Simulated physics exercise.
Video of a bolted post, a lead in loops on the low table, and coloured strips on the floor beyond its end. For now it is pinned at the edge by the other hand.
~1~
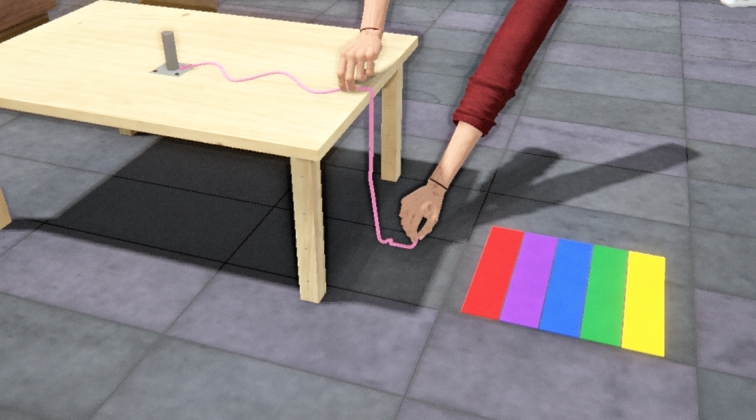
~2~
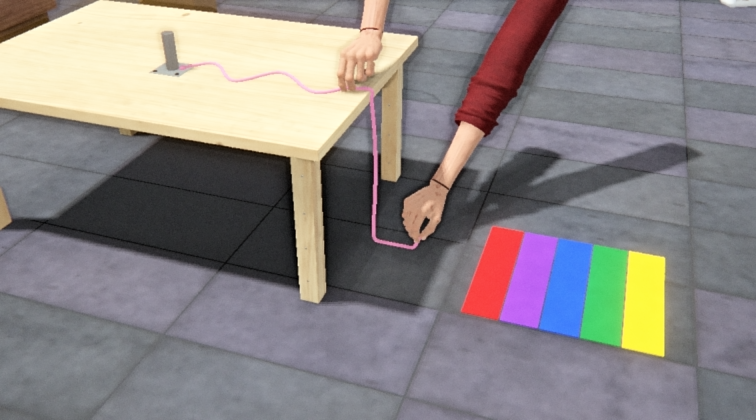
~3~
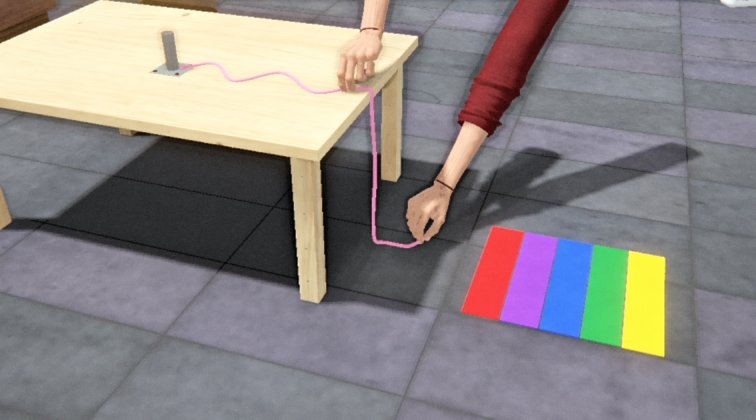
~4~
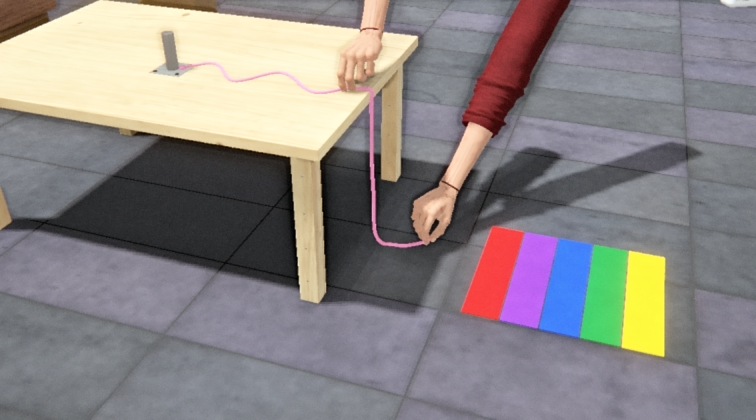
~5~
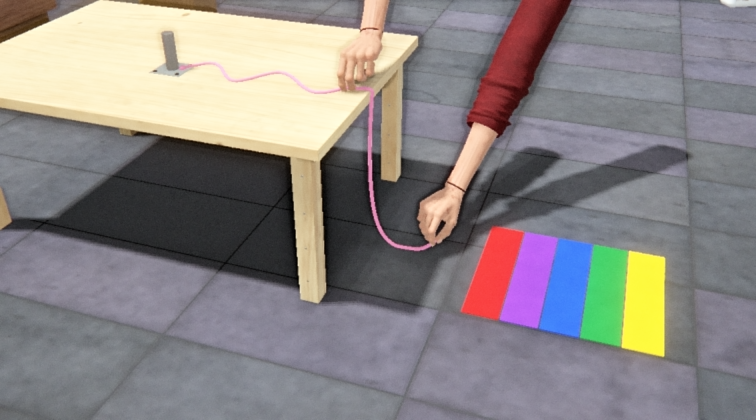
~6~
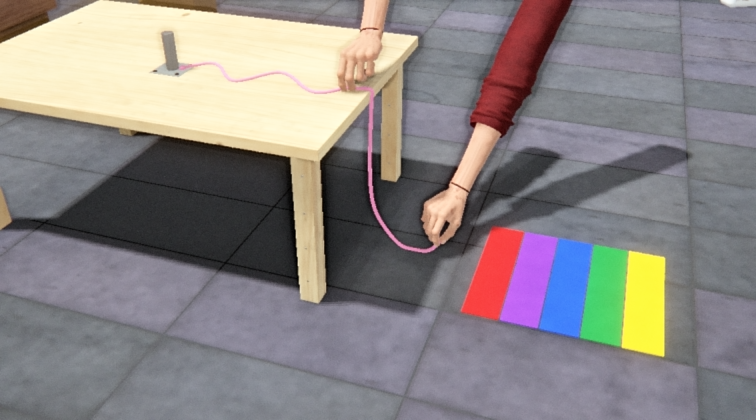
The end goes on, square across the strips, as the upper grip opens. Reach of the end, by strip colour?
Green.
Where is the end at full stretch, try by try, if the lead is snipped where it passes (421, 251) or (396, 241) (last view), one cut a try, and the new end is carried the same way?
In order, roughly (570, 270) and (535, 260).
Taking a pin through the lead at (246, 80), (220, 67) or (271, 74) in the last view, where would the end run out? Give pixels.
About (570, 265), (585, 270) and (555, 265).
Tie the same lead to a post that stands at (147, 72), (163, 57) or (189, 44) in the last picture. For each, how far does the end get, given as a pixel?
Estimated pixels per try: (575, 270); (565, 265); (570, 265).
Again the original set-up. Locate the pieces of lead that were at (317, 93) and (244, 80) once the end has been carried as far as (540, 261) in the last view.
About (369, 102) for the first point; the other lies about (271, 82).
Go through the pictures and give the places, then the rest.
End (417, 238); red (485, 298); purple (523, 306); blue (562, 314); green (602, 323); yellow (644, 332), in the first picture.
End (419, 238); lead through (215, 64) (257, 77) (304, 87) (371, 97) (375, 168) (374, 231), in the second picture.
End (424, 239), in the third picture.
End (429, 240); lead through (215, 64) (257, 77) (304, 87) (371, 97) (372, 167) (375, 231), in the fourth picture.
End (435, 241), in the fifth picture.
End (439, 242); lead through (215, 64) (257, 77) (304, 87) (371, 97) (370, 167) (386, 229), in the sixth picture.
Early on, end near (540, 261); over purple.
Midway, end near (580, 269); over blue.
At the end of the slack, end near (604, 274); over green. The end stops over the green strip.
